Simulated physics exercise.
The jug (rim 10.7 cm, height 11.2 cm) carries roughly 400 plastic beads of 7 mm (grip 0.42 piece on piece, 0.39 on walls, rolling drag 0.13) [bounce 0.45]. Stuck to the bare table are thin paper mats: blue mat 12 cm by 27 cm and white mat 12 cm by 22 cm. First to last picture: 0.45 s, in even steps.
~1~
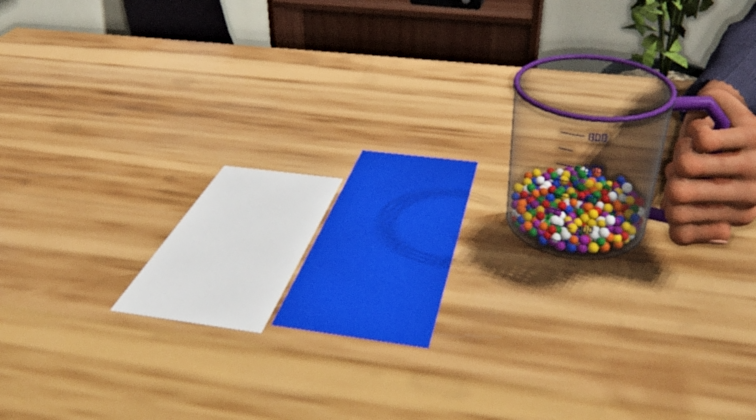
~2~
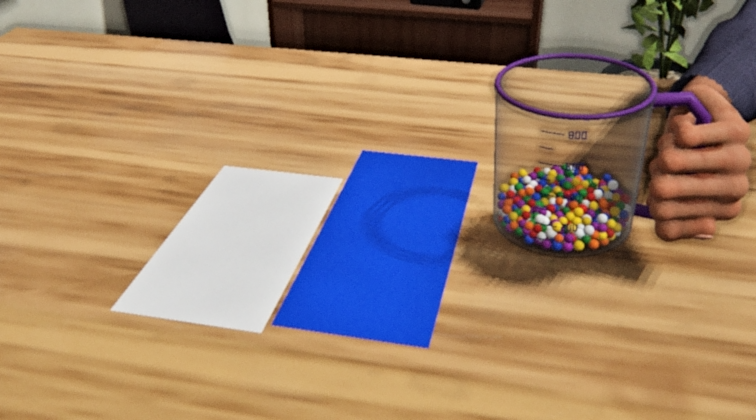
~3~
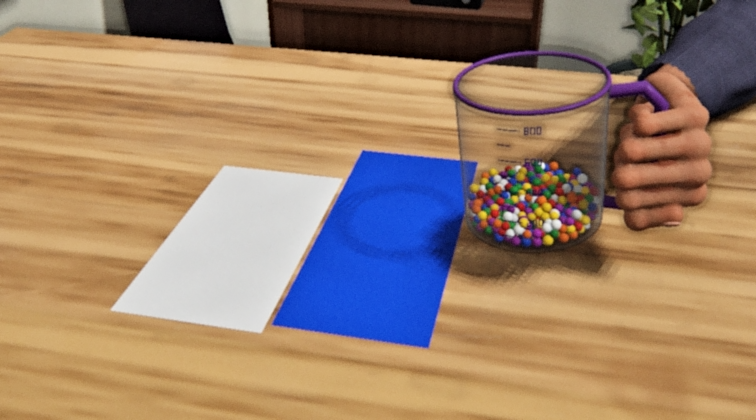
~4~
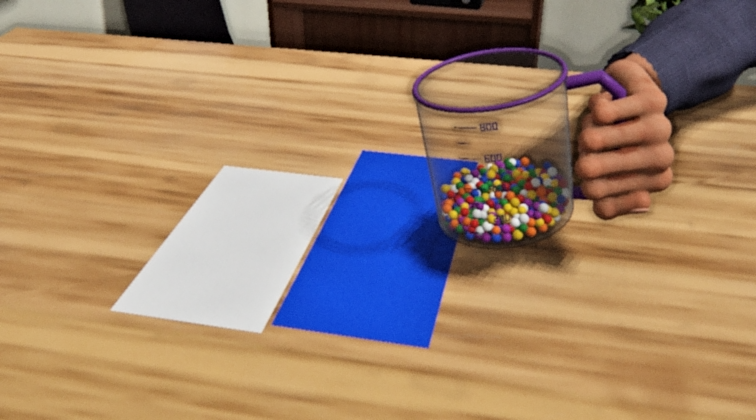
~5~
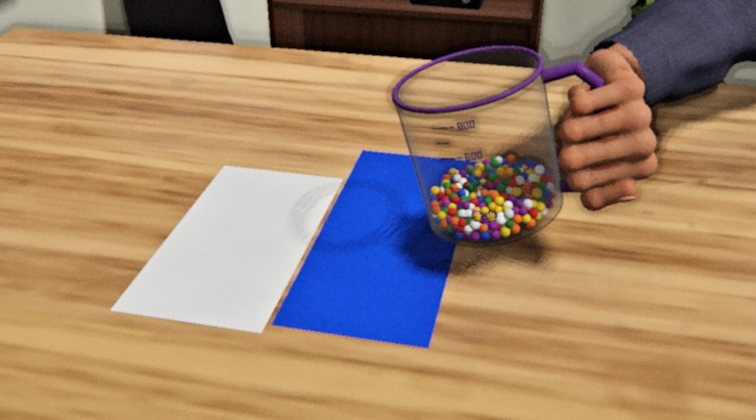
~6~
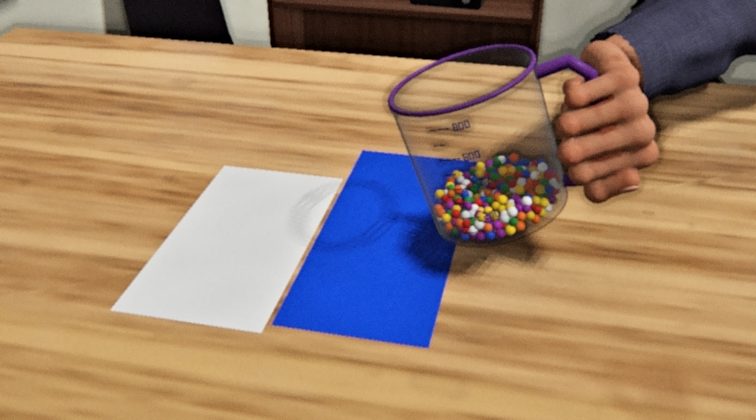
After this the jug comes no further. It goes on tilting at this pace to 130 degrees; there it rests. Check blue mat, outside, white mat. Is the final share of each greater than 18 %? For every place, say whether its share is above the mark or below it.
Going through them: Blue mat is above the mark; off the mats is below the mark; white mat is below the mark.
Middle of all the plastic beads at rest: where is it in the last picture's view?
The centre lies near pixel (401, 239).
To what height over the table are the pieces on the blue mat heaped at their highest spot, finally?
Some 2.0 cm.
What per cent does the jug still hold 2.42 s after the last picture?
Remaining: Approx. 0 per cent.
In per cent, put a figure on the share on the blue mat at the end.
Roughly 95 per cent.
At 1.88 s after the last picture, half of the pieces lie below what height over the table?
Roughly 6 cm.
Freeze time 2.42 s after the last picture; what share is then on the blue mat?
Close to 95 in a hundred has got there by that moment.
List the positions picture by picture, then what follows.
In the first frame, jug at (586, 142); tilt 0 degrees; moved 0.0 cm; lip at (517, 80); top of the load at (560, 173); blue mat at (390, 232); white mat at (240, 237).
In the second frame, jug at (569, 140); tilt 2 degrees; moved 1.2 cm; lip at (498, 80); top of the load at (537, 171).
In the third frame, jug at (532, 136); tilt 6 degrees; moved 3.8 cm; low side left; lip at (456, 82); top of the load at (545, 168).
In the fourth frame, jug at (495, 132); tilt 10 degrees; moved 6.3 cm; low side left; lip at (416, 85); top of the load at (499, 165).
In the fifth frame, jug at (478, 128); tilt 15 degrees; moved 7.5 cm; low side left; lip at (396, 89); top of the load at (529, 163).
In the sixth frame, jug at (476, 127); tilt 19 degrees; moved 7.5 cm; low side left; lip at (392, 95); top of the load at (526, 163); blue mat at (390, 232); white mat at (240, 237).
Then, 0.72 s after the last picture, tilt 56 degrees; jug 100 %; middle of all pieces on or above the table near (520, 187).
Then, 1.33 s after the last picture, tilt 86 degrees; jug 100 %; middle of all pieces on or above the table near (529, 178).
Then, 1.88 s after the last picture, tilt 114 degrees; jug 80 %, blue mat 20 %; middle of all pieces on or above the table near (474, 199).
Then, 2.42 s after the last picture, tilt 130 degrees; outside 5 %, blue mat 95 %; middle of all pieces on or above the table near (398, 237).
In the end, outside 5 %, jug 0 %, white mat 0 %, blue mat 95 %.
